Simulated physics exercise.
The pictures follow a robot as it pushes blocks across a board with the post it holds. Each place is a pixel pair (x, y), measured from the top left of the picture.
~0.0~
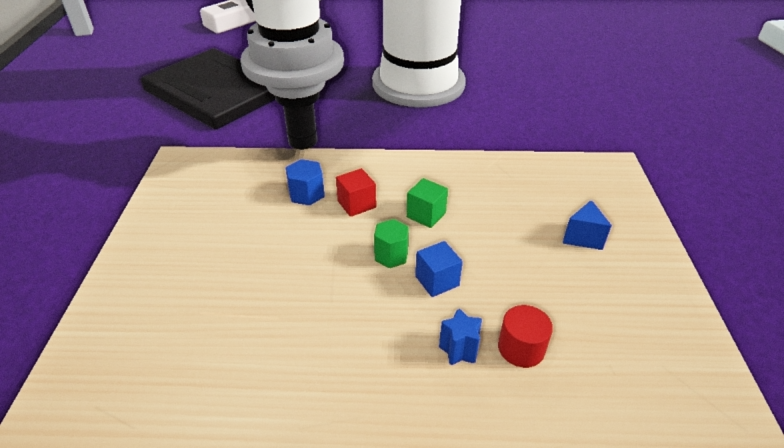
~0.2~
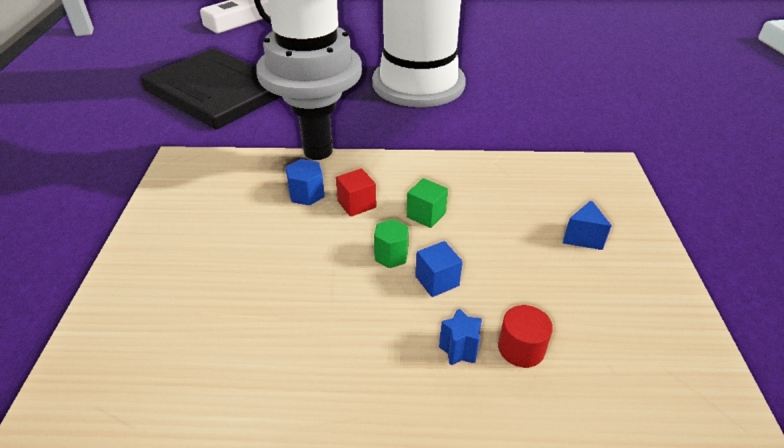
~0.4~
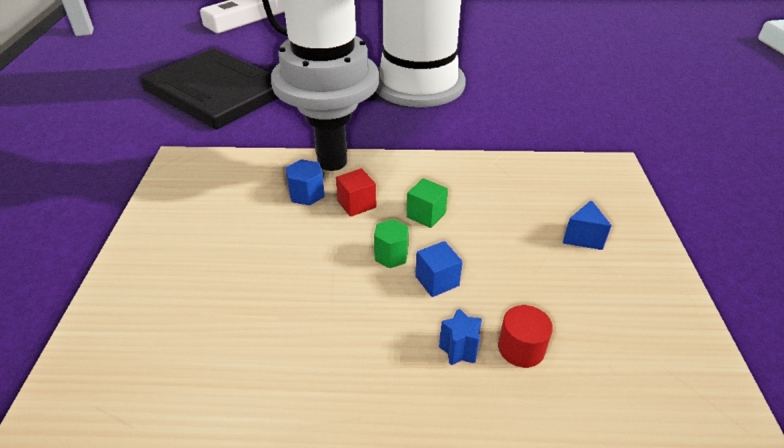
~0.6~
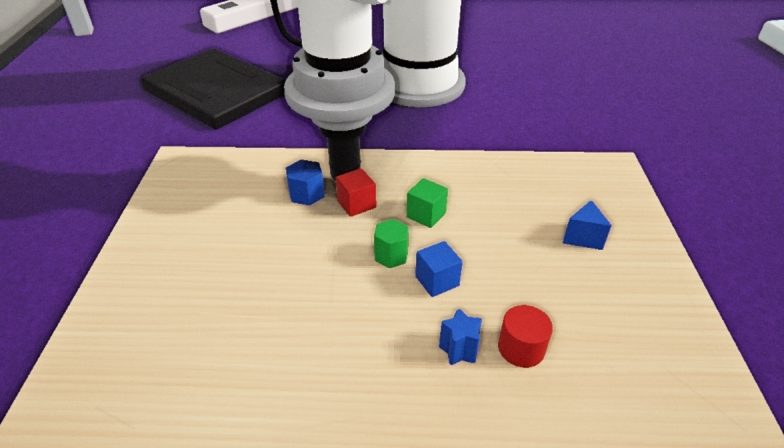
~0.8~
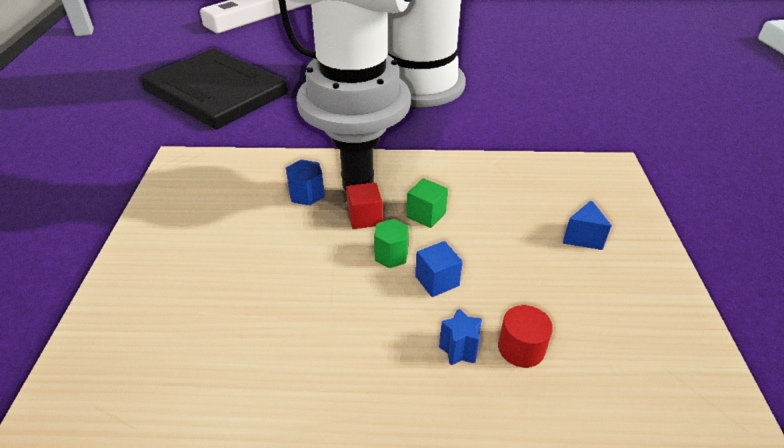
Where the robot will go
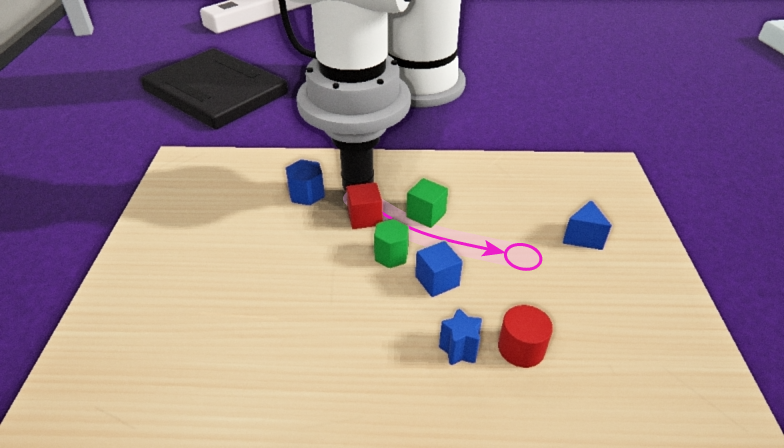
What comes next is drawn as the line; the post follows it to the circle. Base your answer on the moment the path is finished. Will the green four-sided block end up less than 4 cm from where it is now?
Yes, it checks out.
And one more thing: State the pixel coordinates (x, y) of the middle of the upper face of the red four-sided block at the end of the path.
It should be at about (377, 214).
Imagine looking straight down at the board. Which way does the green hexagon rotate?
I'd predict that, seen from above, the green hexagon rotates counter-clockwise.
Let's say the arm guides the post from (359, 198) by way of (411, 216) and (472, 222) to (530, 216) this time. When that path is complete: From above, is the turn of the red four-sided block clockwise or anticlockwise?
Verdict: Clockwise.
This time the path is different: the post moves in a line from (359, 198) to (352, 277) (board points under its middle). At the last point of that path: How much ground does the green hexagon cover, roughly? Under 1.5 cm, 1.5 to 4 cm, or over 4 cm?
The over 4 cm band.
The line goes from (359, 198) over (429, 235) to (523, 257).
What follows on the original path. One third of the way, post (403, 212); red four-sided block (377, 214), turned 50° clockwise; green hexagon (393, 237), turned 20° anticlockwise; green four-sided block (437, 191), turned 25° anticlockwise.
Two thirds of the way, post (461, 231); red four-sided block (377, 214), turned 50° clockwise; green hexagon (393, 237), turned 20° anticlockwise; green four-sided block (453, 193), turned 100° anticlockwise.
At the end, post (526, 244); red four-sided block (377, 214), turned 50° clockwise; green hexagon (393, 237), turned 20° anticlockwise; green four-sided block (453, 193), turned 100° anticlockwise; blue four-sided block unmoved.
